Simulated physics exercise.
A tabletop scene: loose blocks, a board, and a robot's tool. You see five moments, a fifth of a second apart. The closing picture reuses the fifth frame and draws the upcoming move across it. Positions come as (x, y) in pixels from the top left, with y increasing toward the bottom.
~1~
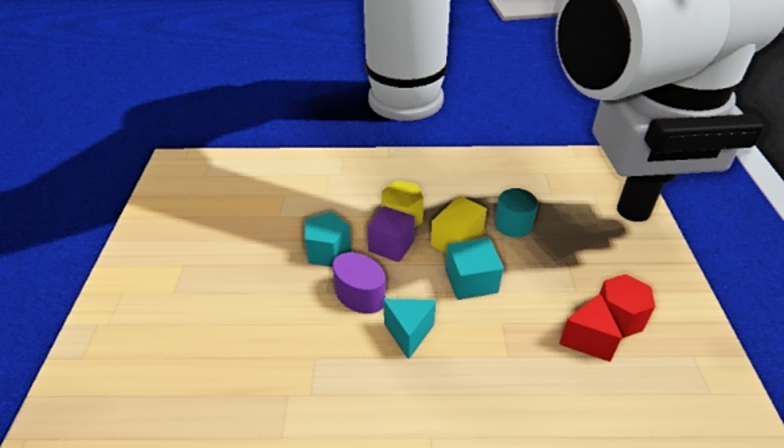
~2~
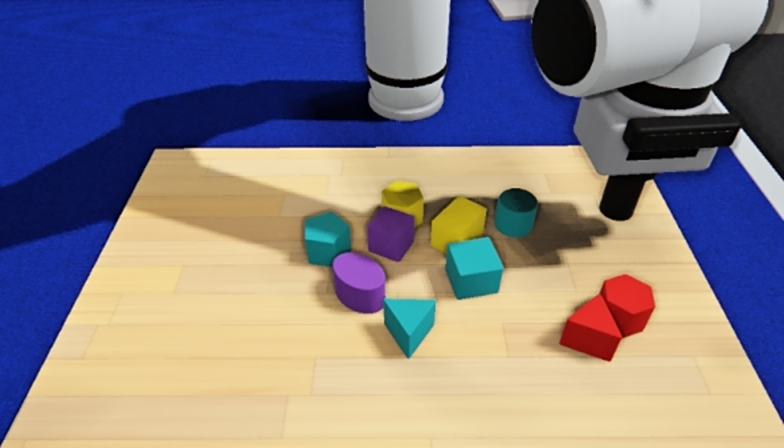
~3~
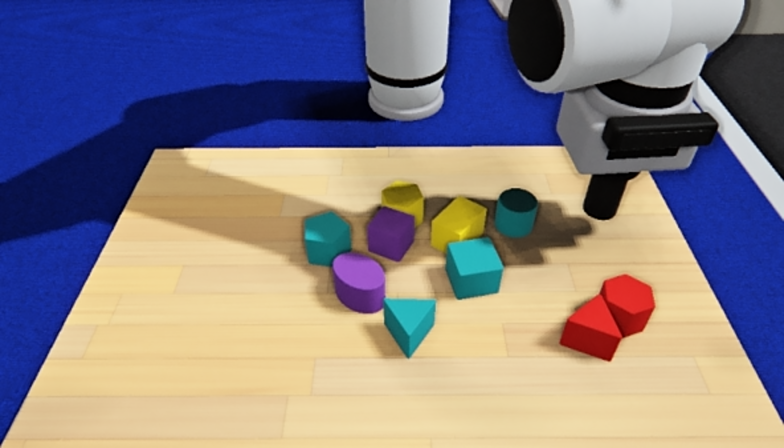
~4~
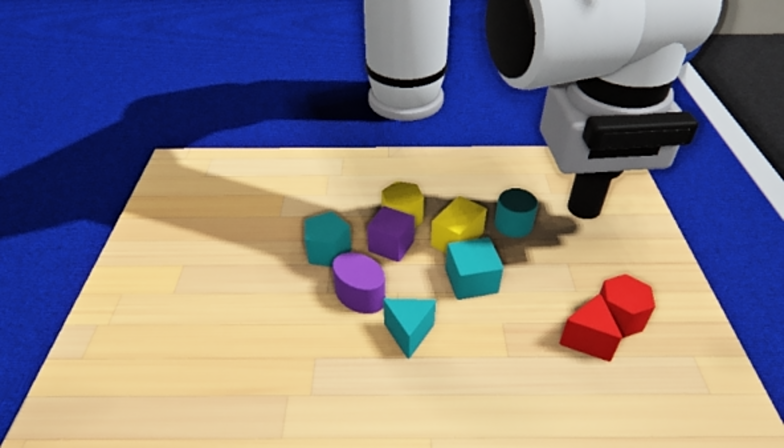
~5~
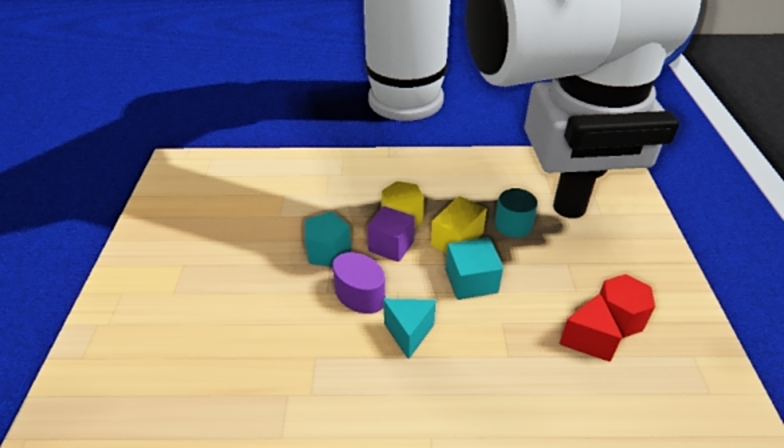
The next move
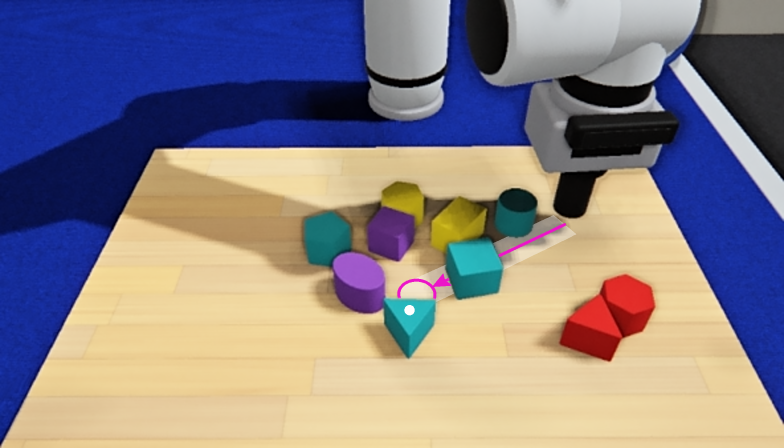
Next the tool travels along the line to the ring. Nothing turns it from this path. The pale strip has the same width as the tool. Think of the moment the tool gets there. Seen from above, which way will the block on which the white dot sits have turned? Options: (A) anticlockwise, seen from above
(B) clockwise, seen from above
Option B.
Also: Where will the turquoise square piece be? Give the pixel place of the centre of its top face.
My prediction: (429, 303).
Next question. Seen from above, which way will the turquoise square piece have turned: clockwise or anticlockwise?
Verdict: Counterclockwise.
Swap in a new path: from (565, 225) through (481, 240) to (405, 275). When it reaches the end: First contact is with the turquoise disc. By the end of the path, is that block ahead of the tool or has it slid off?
The turquoise disc is left behind or beside.
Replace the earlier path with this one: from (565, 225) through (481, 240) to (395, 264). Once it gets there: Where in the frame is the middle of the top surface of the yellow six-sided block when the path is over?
The spot you're after is about (385, 186) in the image.
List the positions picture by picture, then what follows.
In the first picture, tool's lower end at (633, 212); turquoise triangular piece at (410, 310); yellow oblong at (460, 214); turquoise square piece at (475, 255); turquoise disc at (518, 199).
In the second picture, tool at (616, 211); blocks still.
In the third picture, tool at (599, 210); blocks still.
In the fourth picture, tool at (584, 209); blocks still.
In the fifth picture, tool at (569, 208); turquoise triangular piece at (410, 310); yellow oblong at (460, 214); turquoise square piece at (475, 255); turquoise disc at (518, 199).
Drawn move, in a line from (565, 225) to (417, 294); the dot is on the turquoise triangular piece.
The first path, step by step. One third of the way, tool at (523, 230); yellow oblong at (456, 214); turquoise disc at (499, 201).
Two thirds of the way, tool at (472, 253); yellow oblong at (456, 214); turquoise square piece at (455, 272), turned 30° anticlockwise; turquoise disc at (499, 201).
At the end, tool at (417, 278); turquoise triangular piece at (404, 336), turned 50° clockwise; yellow oblong at (456, 214); turquoise square piece at (429, 303), turned 105° anticlockwise; turquoise disc at (499, 201).
